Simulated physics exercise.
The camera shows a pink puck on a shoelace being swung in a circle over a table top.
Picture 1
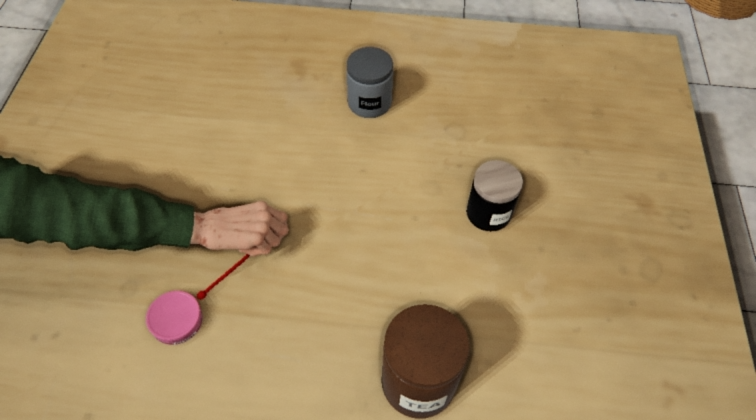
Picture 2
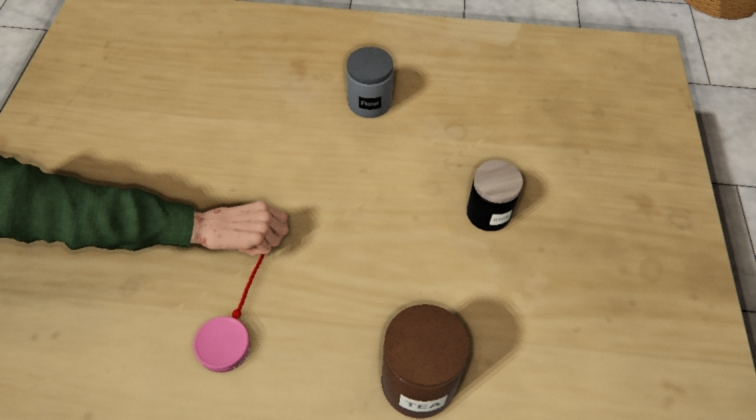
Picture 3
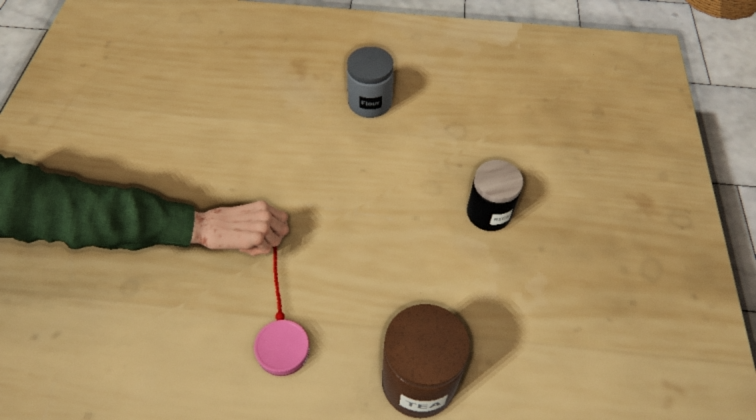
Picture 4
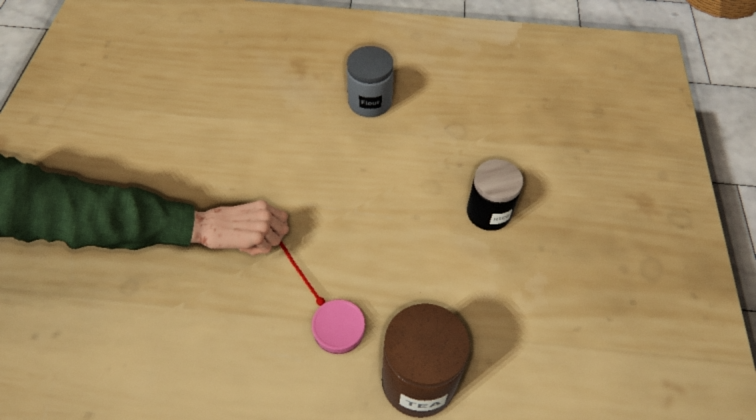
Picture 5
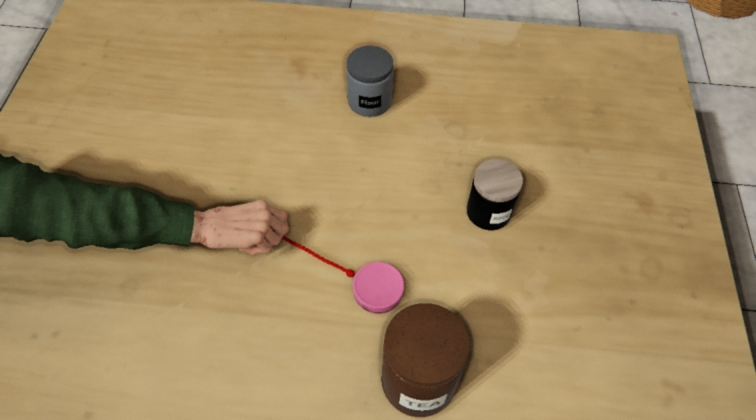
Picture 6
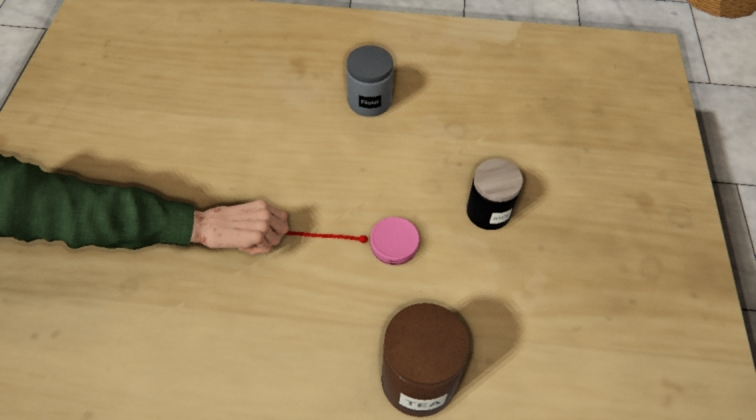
A hand in a green sleeve reaches in from the left over a pale wooden table, seen from above at a slant, gripping a red cord tied to a pink puck. A grey jar stands at the back, a black jar with a wooden lid at right, and a brown tea canister in front. The puck swings anticlockwise from lower left, past the canister, to the hand's right, while the camera stays still.
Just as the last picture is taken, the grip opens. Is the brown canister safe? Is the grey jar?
Outcome: The brown canister remains clear; the grey jar takes the knock.
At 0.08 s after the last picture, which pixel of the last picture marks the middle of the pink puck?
I'd put it close to (387, 159).
Then, 0.08 s later than the last view, puck near (387, 159).
Then, 0.20 s later than the last view, puck near (393, 117); grey jar pushed aside.
Finally, puck near (395, 117); grey jar pushed aside. The brown canister escapes it and the grey jar is struck.
